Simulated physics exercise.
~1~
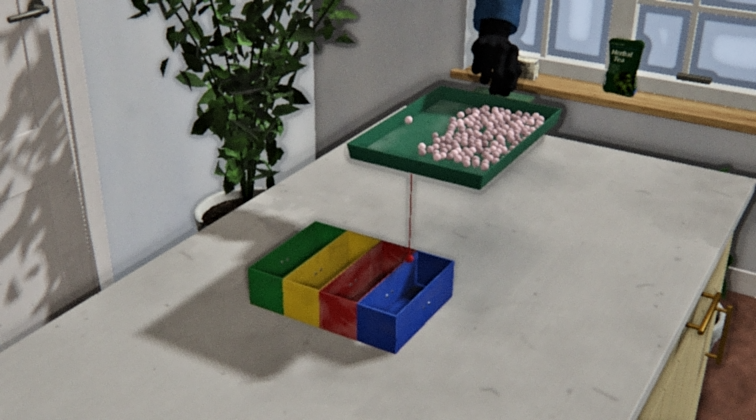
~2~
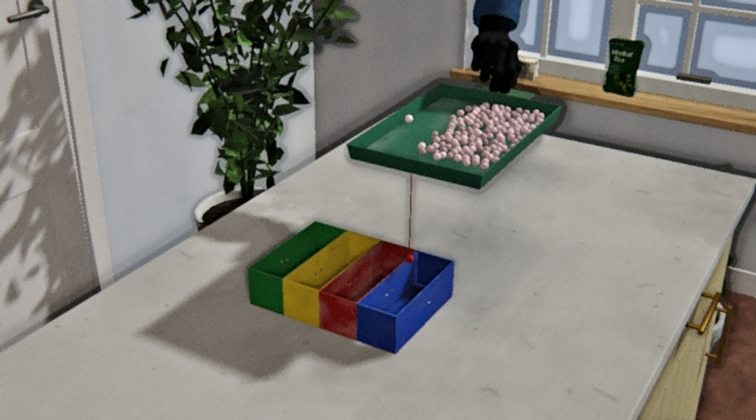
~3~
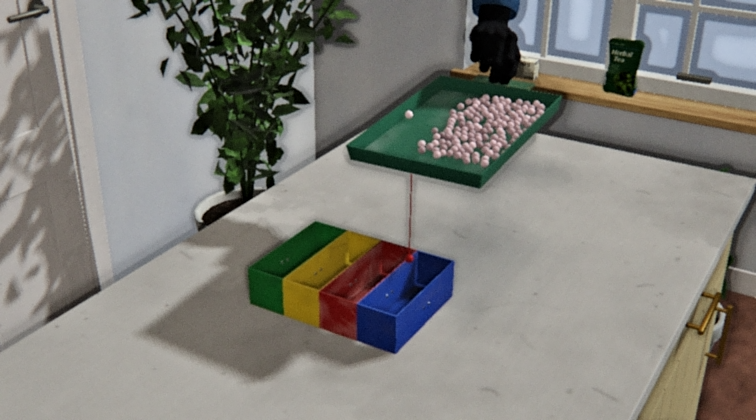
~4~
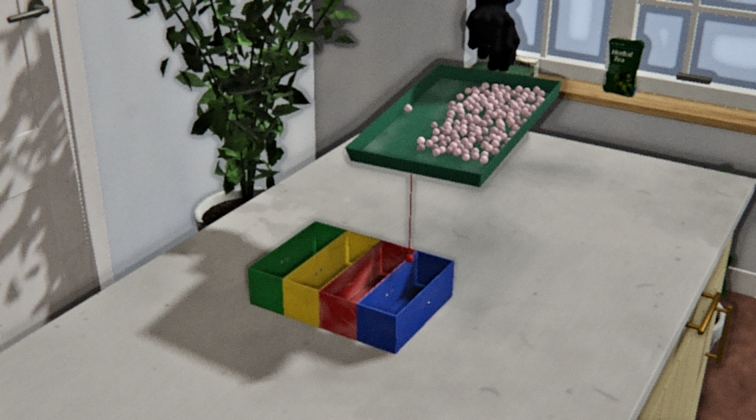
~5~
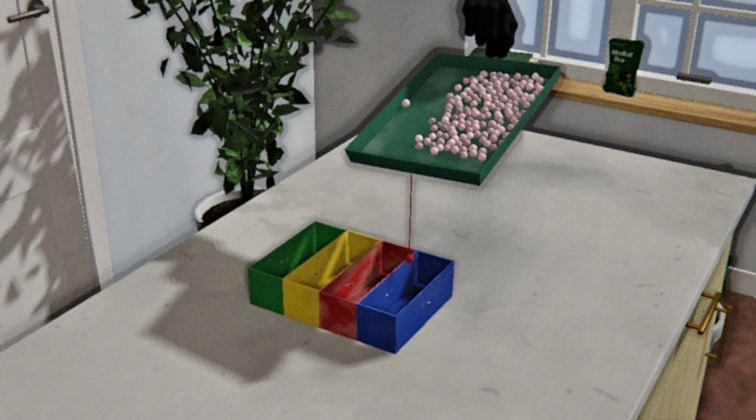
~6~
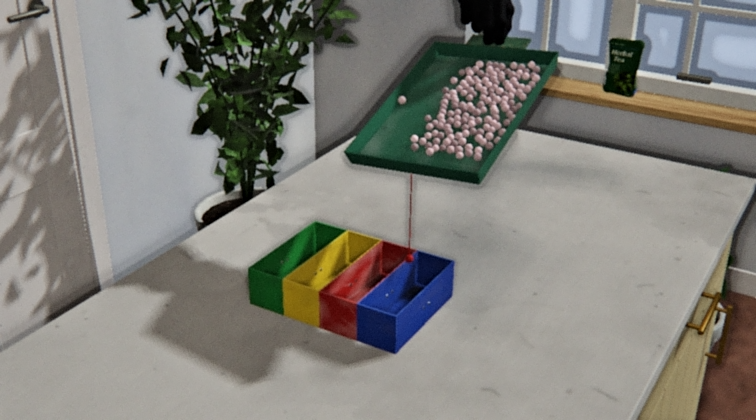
A dark gloved hand gradually tilts a green tray of pale beads above four colored cells.
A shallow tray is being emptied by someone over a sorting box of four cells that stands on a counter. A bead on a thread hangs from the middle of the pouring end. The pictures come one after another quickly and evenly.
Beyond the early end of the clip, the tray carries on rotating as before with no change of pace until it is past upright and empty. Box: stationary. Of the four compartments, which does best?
The yellow one does best.
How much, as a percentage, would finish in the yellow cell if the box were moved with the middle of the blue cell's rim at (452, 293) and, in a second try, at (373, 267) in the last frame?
You'd get 30 in a hundred the first time and 0 in a hundred the second.
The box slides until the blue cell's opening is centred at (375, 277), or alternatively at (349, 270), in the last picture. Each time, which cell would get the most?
Red first, the blue cell second.
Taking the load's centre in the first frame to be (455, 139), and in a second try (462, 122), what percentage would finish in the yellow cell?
Roughly 40 per cent, then 50 per cent.
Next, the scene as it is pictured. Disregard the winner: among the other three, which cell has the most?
Just behind the top cell comes the cell in red.
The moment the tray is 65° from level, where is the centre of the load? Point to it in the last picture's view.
The load is centred near (381, 158).
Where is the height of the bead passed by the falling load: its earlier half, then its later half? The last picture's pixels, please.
First part (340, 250), rest (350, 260).
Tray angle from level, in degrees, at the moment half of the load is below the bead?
About 105 degrees.
Soon after the last picture, tray tipped steeply; most on the tray; a small part in the yellow cell; a stray few in the red cell; a stray few in the green cell; a small part falling or outside the box.
A little later, tray tipped past a quarter turn; about a quarter on the tray; about a third in the yellow cell; a small part in the red cell; a stray few in the blue cell; about a third falling or outside the box.
Later still, tray tipped past a quarter turn; about half in the yellow cell; about a third in the red cell; a small part in the blue cell; a stray few in the green cell; a small part falling or outside the box.
At rest, tray tipped past a quarter turn; about half in the yellow cell; about a third in the red cell; a small part in the blue cell; a stray few in the green cell; a small part outside the box.
